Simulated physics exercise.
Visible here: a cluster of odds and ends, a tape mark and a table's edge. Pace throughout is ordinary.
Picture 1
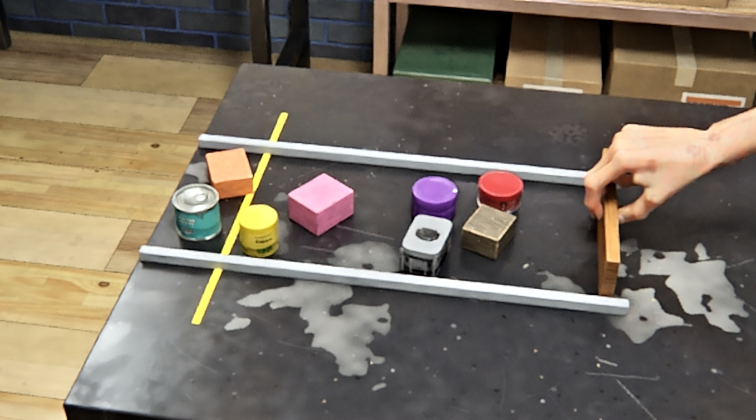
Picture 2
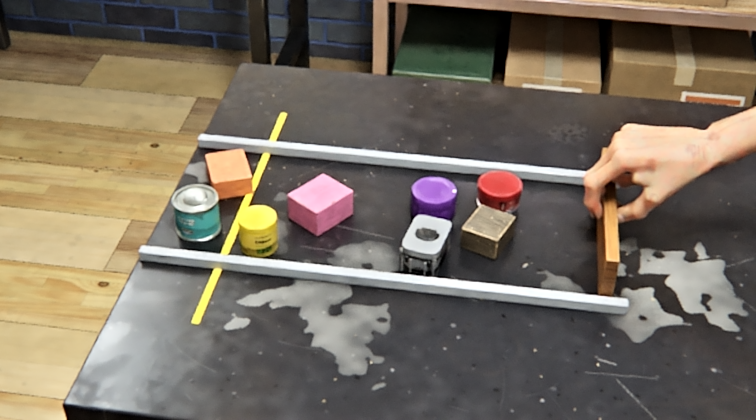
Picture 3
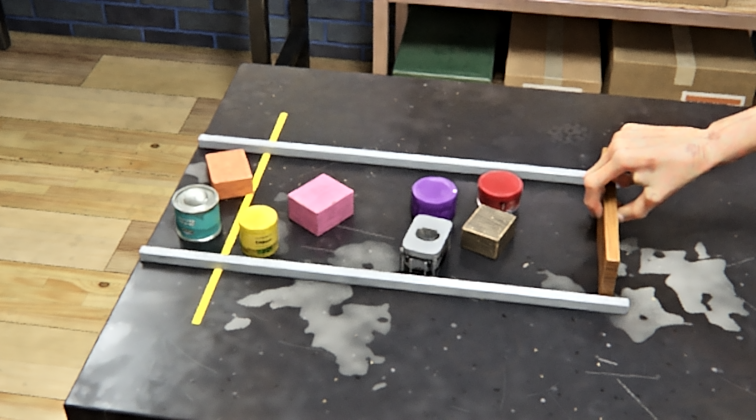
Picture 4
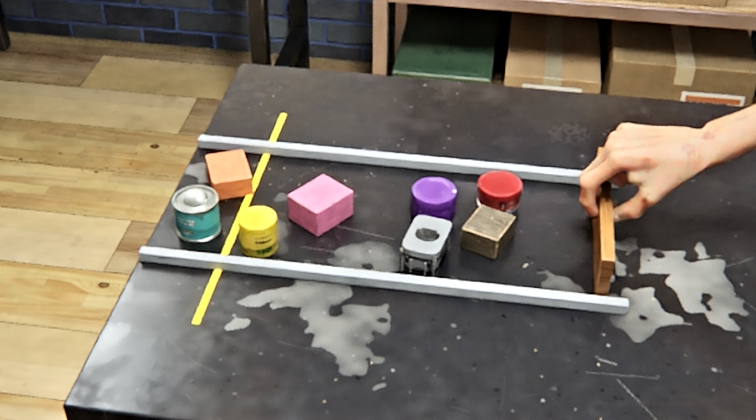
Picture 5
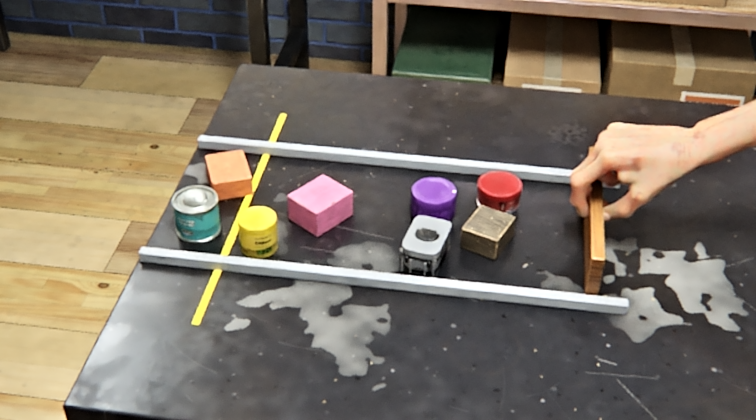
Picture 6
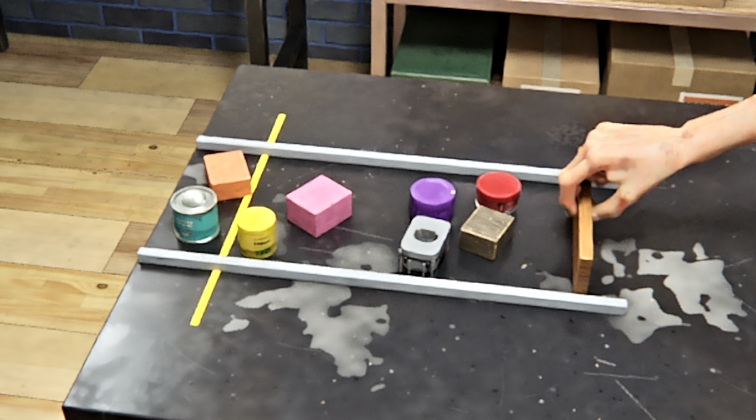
A hand at the right grips an upright wooden board on a dark, scuffed tabletop, seen from above at an angle by a still camera. Between two pale rails lie a turquoise pot and orange block at the left, a yellow tub near yellow tape, a pink block, then purple and red tubs, a grey case and a dark block. The hand first holds still, then slides the board slightly left, touching none of them.
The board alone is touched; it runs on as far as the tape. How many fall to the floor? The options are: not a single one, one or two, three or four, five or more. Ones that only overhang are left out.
Answer: One or two.
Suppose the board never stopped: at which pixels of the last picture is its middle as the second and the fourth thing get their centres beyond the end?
It sits around (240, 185) and after that around (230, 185).
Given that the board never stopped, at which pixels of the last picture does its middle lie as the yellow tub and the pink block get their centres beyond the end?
The middle sits near (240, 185) for the first and near (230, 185) for the other.
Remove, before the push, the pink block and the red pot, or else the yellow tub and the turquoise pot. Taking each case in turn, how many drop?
In the first try 0, in the other 0.
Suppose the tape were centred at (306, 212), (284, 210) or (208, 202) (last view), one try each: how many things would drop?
The counts: 0, 0 and 4.
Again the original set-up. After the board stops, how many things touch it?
The figure is 4.
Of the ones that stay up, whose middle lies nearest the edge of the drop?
The yellow tub.
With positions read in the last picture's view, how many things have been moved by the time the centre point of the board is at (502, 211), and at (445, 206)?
So 2, and at the other place 4.
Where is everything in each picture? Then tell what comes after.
Turquoise pot (197, 213); orange block (229, 174); yellow tub (259, 232); board (607, 222); tape (246, 205), in the first frame.
Orange block (229, 174); black block (488, 232), in the second frame.
Yellow tub (259, 232); grey case (427, 246), in the third frame.
Turquoise pot (197, 214); board (603, 220), in the fourth frame.
Orange block (229, 175); pink block (320, 205), in the fifth frame.
Turquoise pot (196, 215); orange block (227, 175); yellow tub (257, 233); board (582, 219); tape (244, 206), in the sixth frame.
Early on, none off yet; turquoise pot at rest near (196, 215); orange block at rest near (227, 175); yellow tub at rest near (257, 233).
Finally, the number that fall off is one or two; lost, turquoise pot.
